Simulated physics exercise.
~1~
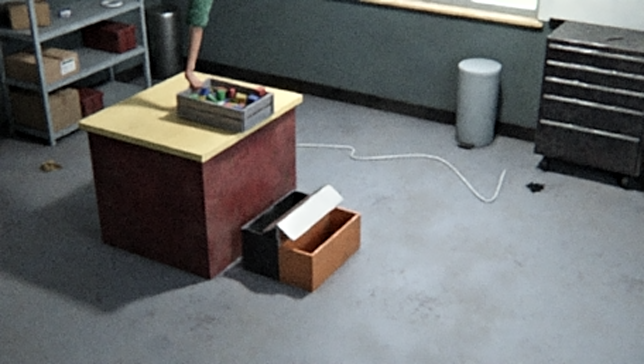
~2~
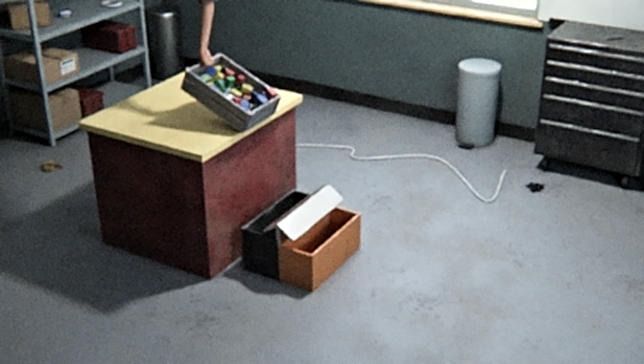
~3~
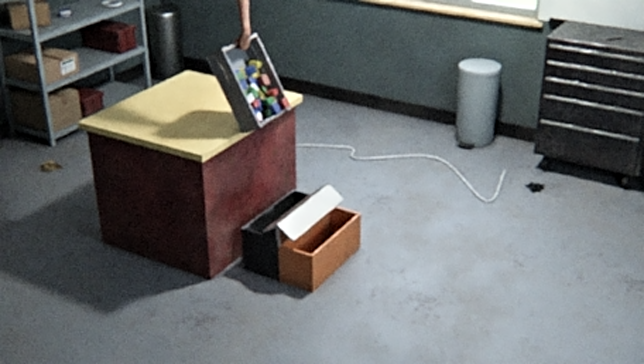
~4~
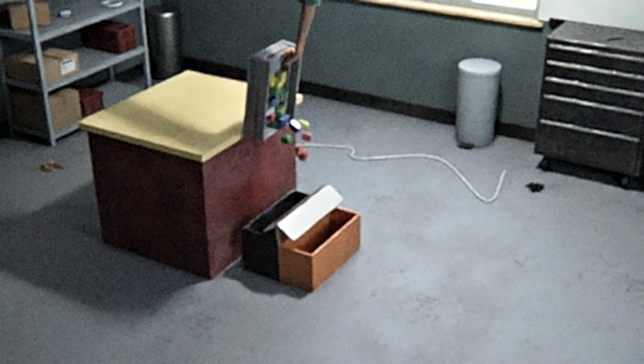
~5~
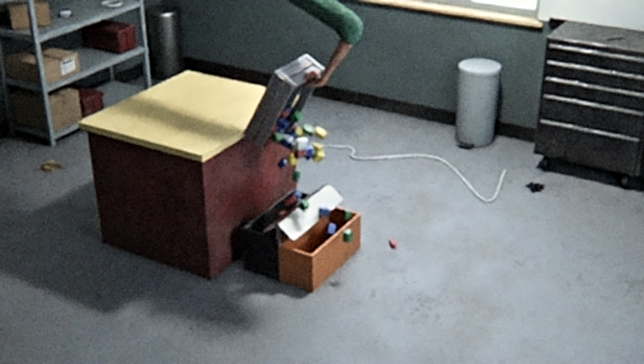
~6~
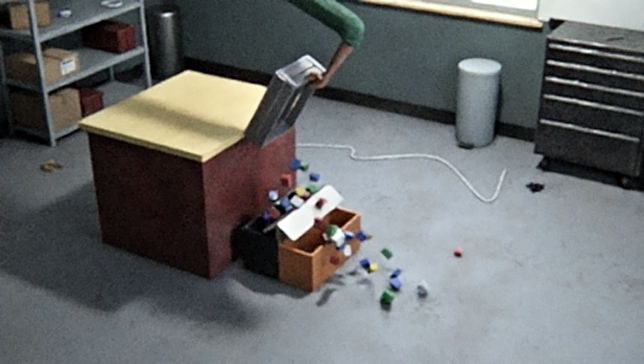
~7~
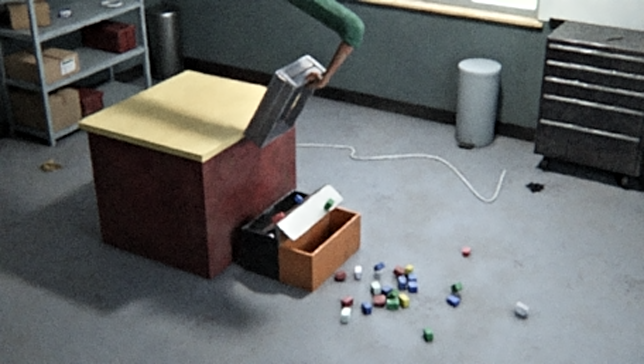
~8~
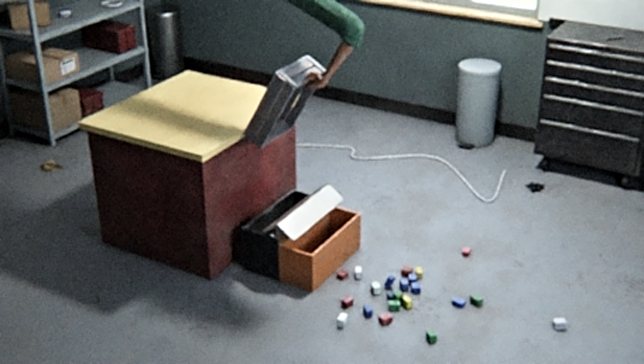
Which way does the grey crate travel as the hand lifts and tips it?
The grey crate moves to the right.
In a workshop, a hand tips a grey crate, spilling bricks into boxes and across the floor.
